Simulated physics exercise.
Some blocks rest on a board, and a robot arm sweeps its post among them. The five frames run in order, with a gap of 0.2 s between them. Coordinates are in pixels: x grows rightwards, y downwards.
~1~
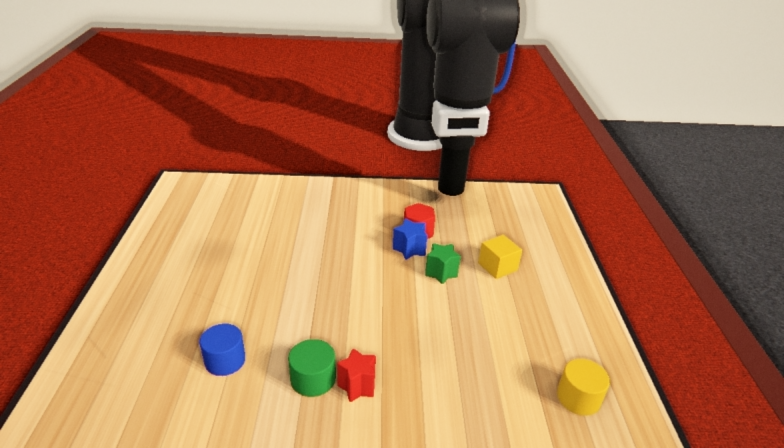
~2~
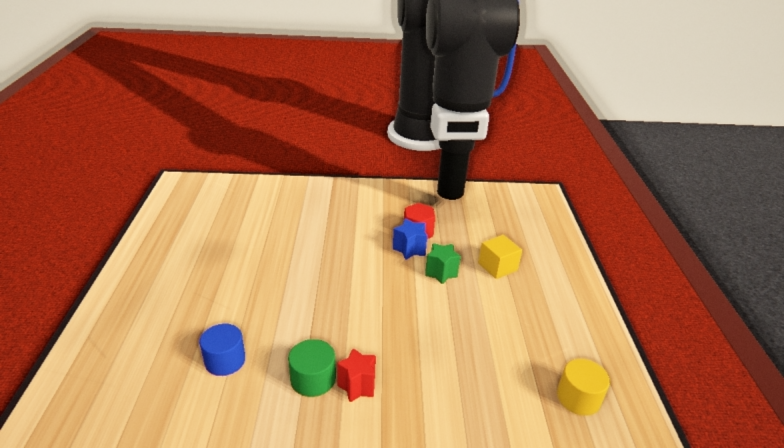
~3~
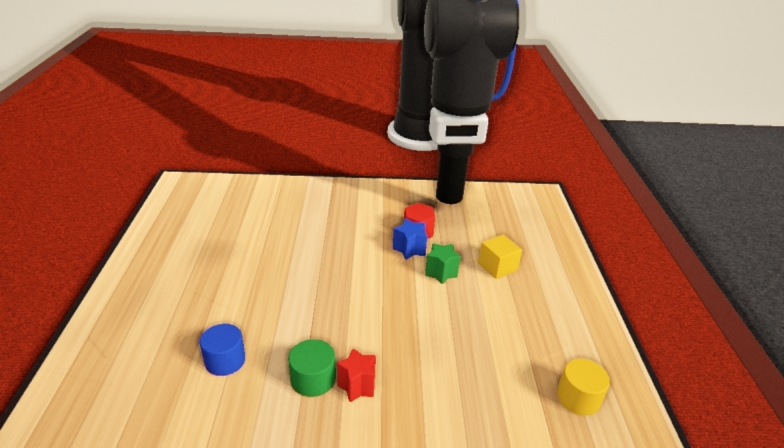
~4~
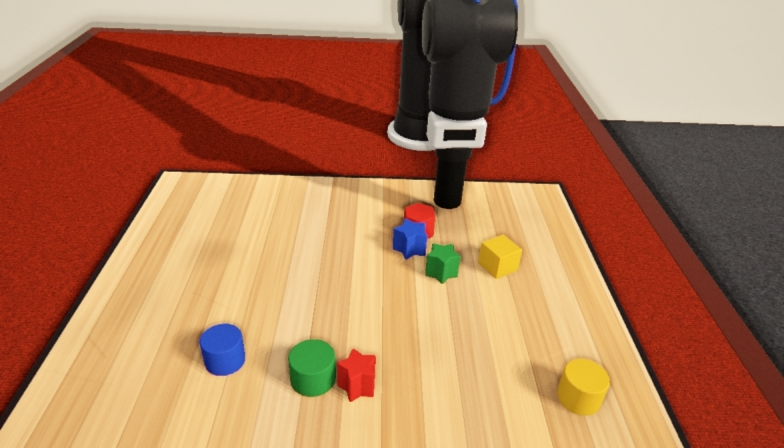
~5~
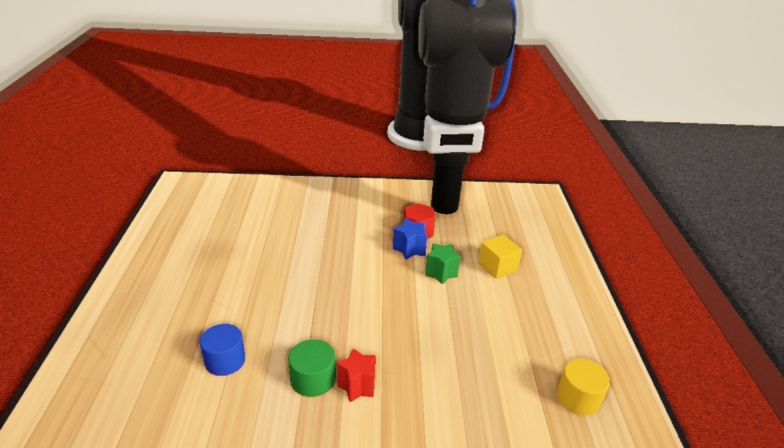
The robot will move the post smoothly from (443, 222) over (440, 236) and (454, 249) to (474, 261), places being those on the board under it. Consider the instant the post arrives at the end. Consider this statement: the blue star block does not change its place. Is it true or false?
Verdict: False.
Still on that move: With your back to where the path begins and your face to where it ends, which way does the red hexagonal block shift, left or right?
The answer is right: Facing from the path's start to its end, that's where the red hexagonal block shifts.
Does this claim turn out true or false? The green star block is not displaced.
Verdict: True.
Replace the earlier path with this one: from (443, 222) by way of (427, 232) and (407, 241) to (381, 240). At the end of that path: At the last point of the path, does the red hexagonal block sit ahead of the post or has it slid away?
Ahead of the post.
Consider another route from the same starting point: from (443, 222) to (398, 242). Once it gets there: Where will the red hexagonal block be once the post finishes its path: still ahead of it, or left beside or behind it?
The red hexagonal block won't leave the front of the post.
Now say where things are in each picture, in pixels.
Tip of the post (451, 189), middles of tops, blue star block (412, 228), red hexagonal block (420, 212), green star block (444, 252), yellow four-sided block (502, 246), in the first picture.
Post (450, 193), nothing pushed, in the second picture.
Post (449, 197), nothing pushed, in the third picture.
Post (447, 202), nothing pushed, in the fourth picture.
Post (445, 207), blue star block (412, 228), red hexagonal block (420, 212), green star block (444, 252), yellow four-sided block (502, 246), in the fifth picture.
What follows on the original path. One third of the way, post (442, 221); blue star block (407, 233); red hexagonal block (413, 217), turned 45° clockwise.
Two thirds of the way, post (456, 233); blue star block (406, 234); red hexagonal block (413, 217), turned 45° clockwise.
At the end, post (476, 246); blue star block (406, 234); red hexagonal block (413, 217), turned 45° clockwise; green star block unmoved; yellow four-sided block (510, 248), turned 15° anticlockwise.
